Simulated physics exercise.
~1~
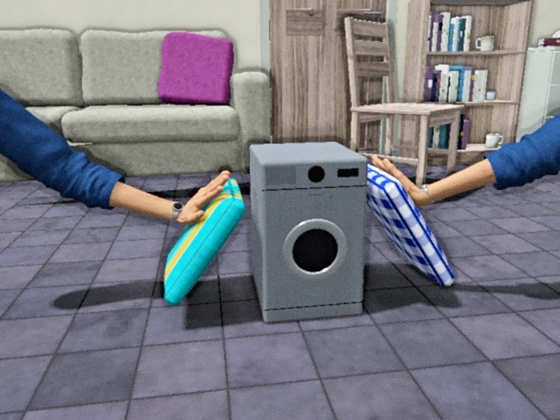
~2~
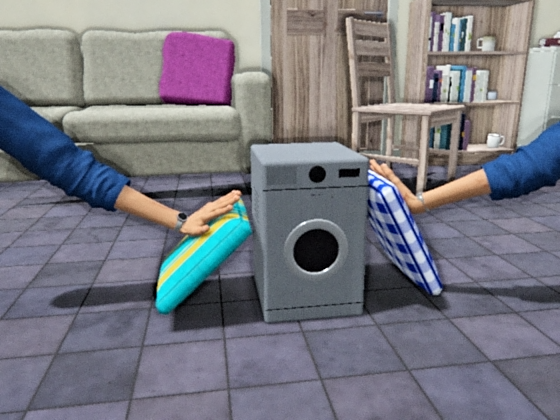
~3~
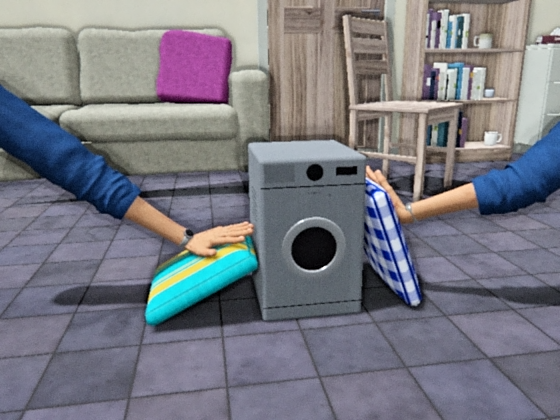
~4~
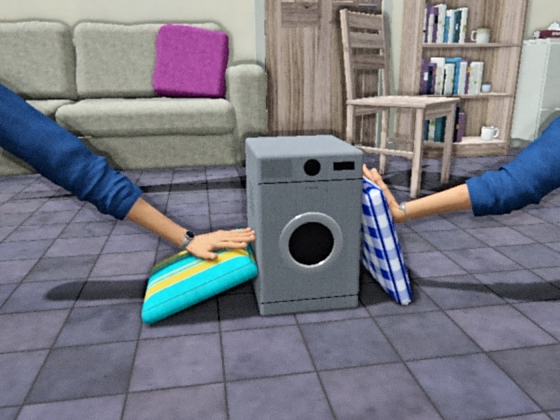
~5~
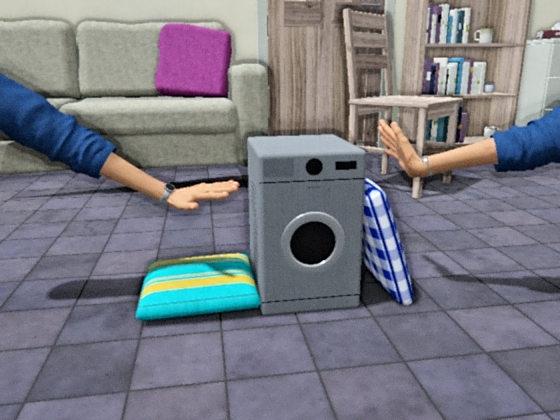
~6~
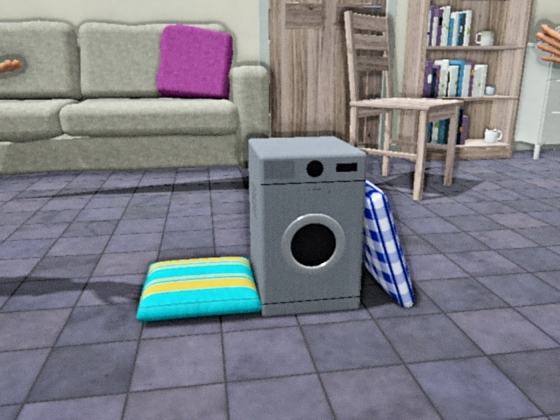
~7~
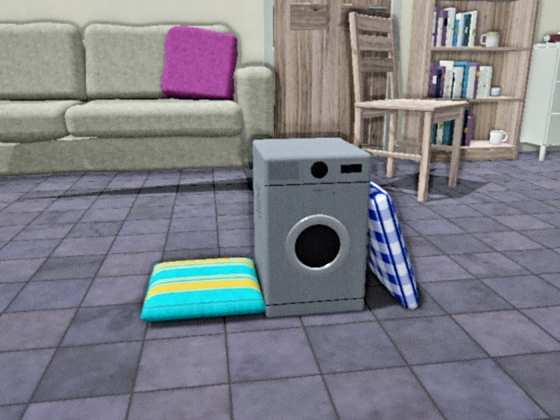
A room with a dark tiled floor is seen from the front and slightly above, with a pale sofa holding a purple cushion, a wooden chair and a bookshelf behind. A small grey washing machine stands in the middle, with a striped turquoise and yellow cushion at its left and a blue and white checked one at its right. Two blue-sleeved arms reach in, one hand on each cushion. The turquoise cushion tips lower while the checked one is set closer against the machine. The hands let go and withdraw, leaving the turquoise cushion flat on the floor and the checked one still leaning.
